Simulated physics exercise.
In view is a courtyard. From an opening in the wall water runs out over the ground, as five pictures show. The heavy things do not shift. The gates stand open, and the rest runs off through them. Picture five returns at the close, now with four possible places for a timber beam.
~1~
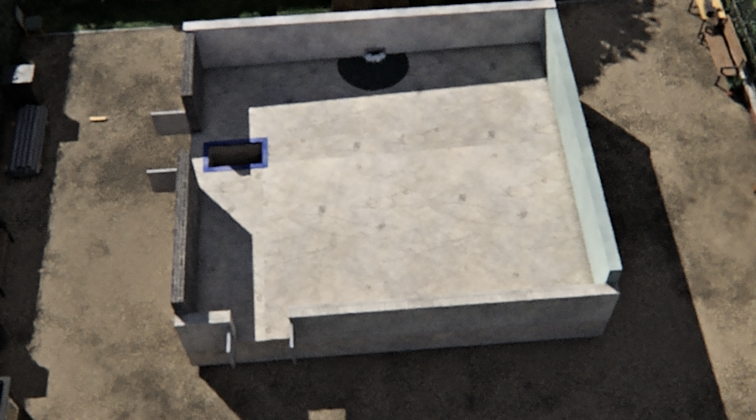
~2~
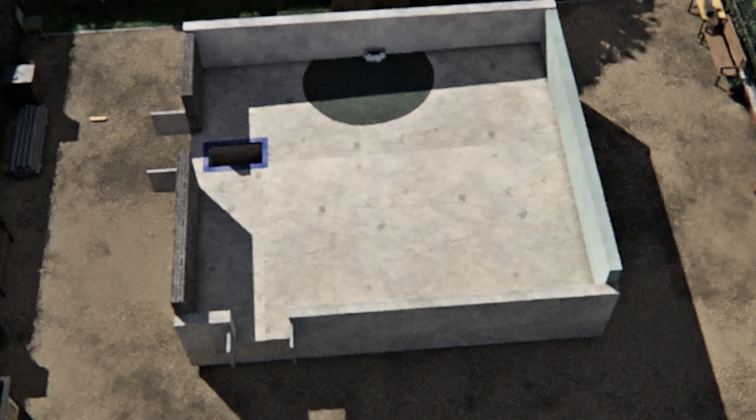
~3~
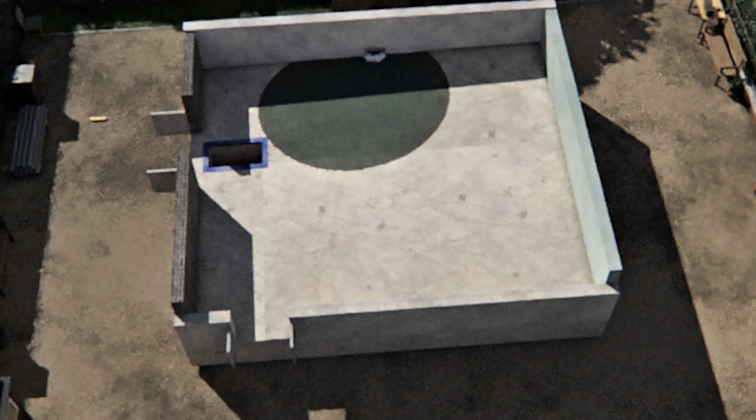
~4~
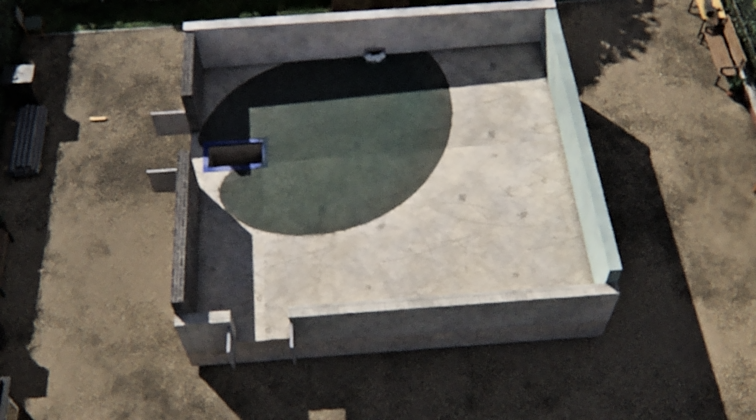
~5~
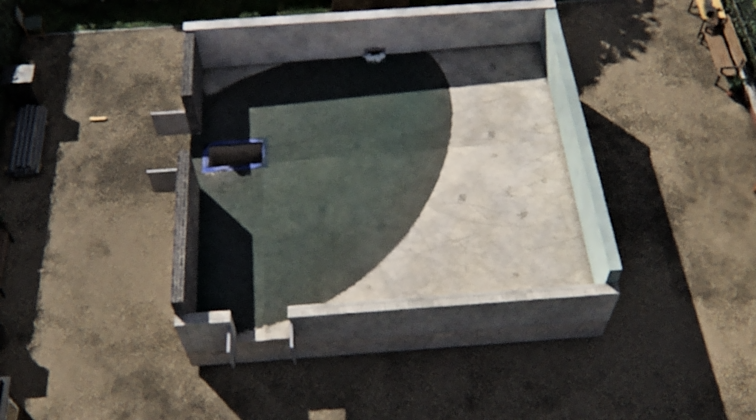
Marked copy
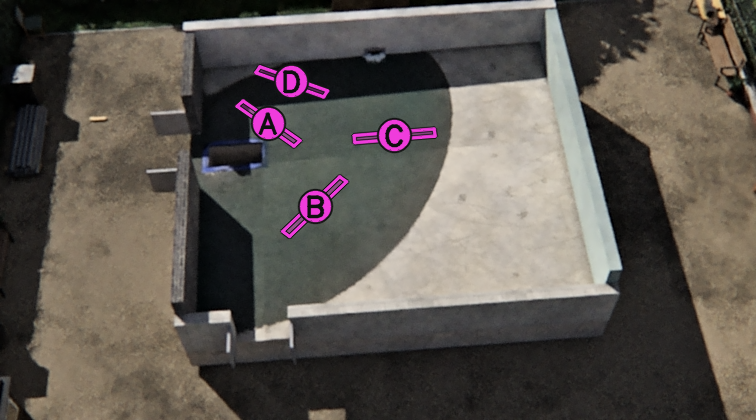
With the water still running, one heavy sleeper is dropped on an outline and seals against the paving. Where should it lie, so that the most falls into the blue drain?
I would pick spot C.
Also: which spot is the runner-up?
That is spot B.
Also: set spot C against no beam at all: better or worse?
Better.
On the marked copy, A from (240, 103) to (297, 143); B from (286, 233) to (343, 179); C from (354, 139) to (434, 132); D from (257, 69) to (325, 93).
With A, about 17 % of the stream runs into the blue drain, about 83 % out by the gates.
With B, about 25 % of the stream runs into the blue drain, about 74 % out by the gates.
With C, about 47 % of the stream runs into the blue drain, about 52 % out by the gates.
With D, about 14 % of the stream runs into the blue drain, about 86 % out by the gates.
